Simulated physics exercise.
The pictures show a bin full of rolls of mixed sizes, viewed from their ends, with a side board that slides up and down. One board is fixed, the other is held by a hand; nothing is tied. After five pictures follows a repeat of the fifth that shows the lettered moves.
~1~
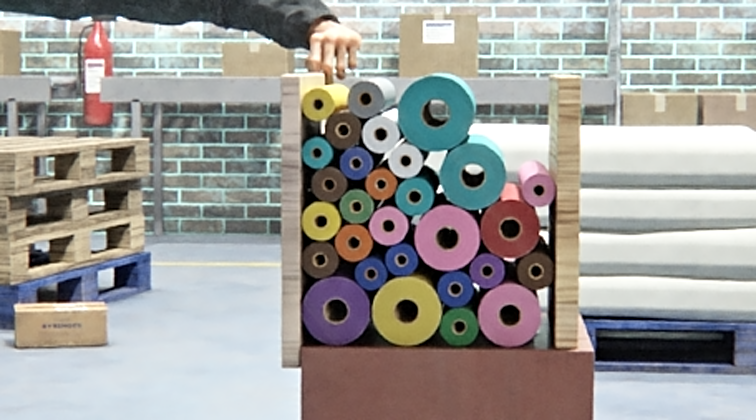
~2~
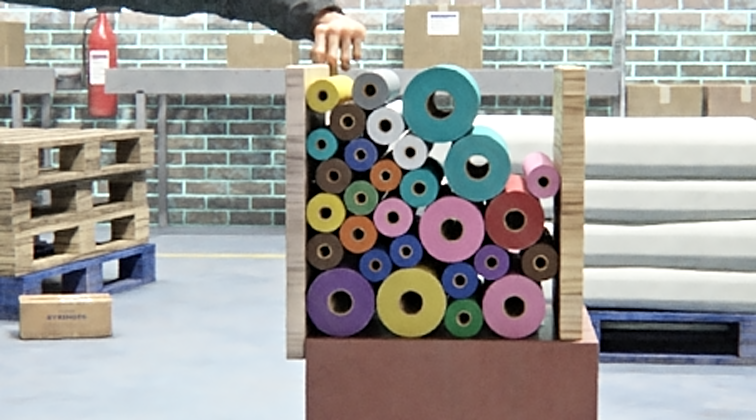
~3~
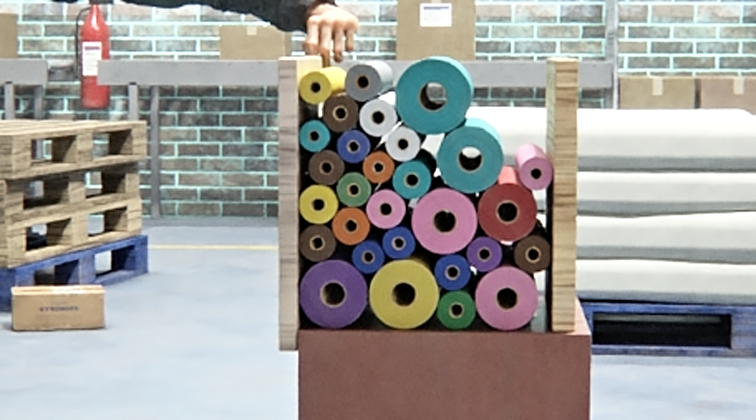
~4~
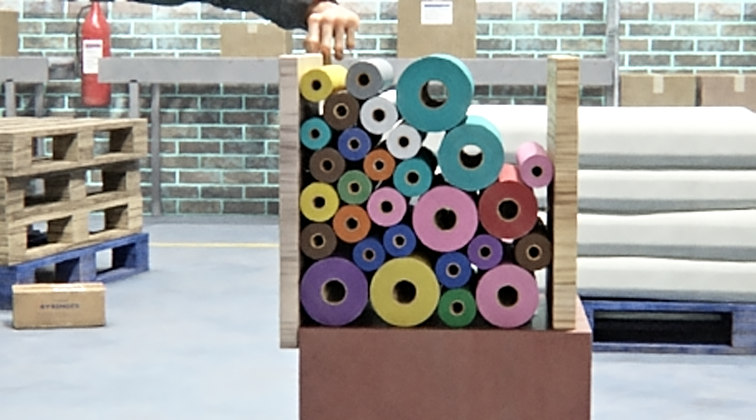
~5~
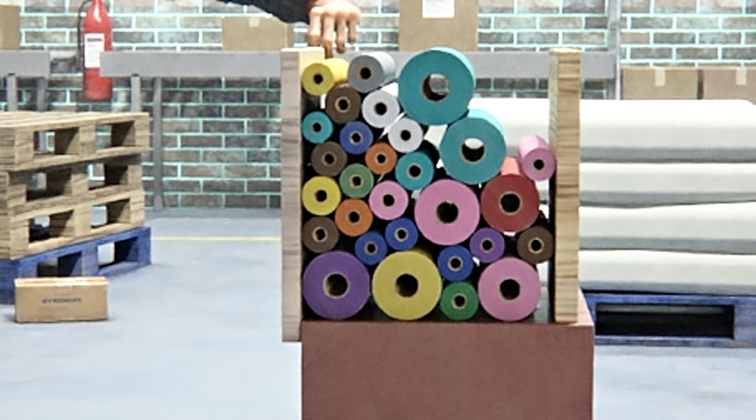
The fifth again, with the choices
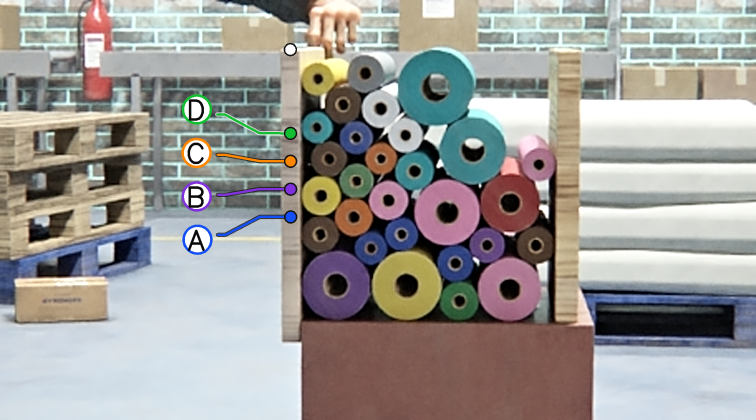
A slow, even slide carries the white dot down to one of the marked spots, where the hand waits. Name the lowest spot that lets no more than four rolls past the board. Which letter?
Down to C.
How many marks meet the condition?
The number is two.
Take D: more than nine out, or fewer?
Fewer than nine.
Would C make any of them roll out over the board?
At C: Yes.
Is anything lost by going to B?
Yes, at B.
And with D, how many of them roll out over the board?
It comes to one.
On the marked copy, A at (290, 217); B at (290, 189); C at (290, 161); D at (290, 133); the white dot at (290, 49).
With C. Early on, top of the board (301, 104).
Further on, top of the board (301, 161).
At the end, top of the board (301, 161), four out over the board.
As for the rest, A five out over the board; B five out over the board; D one out over the board.
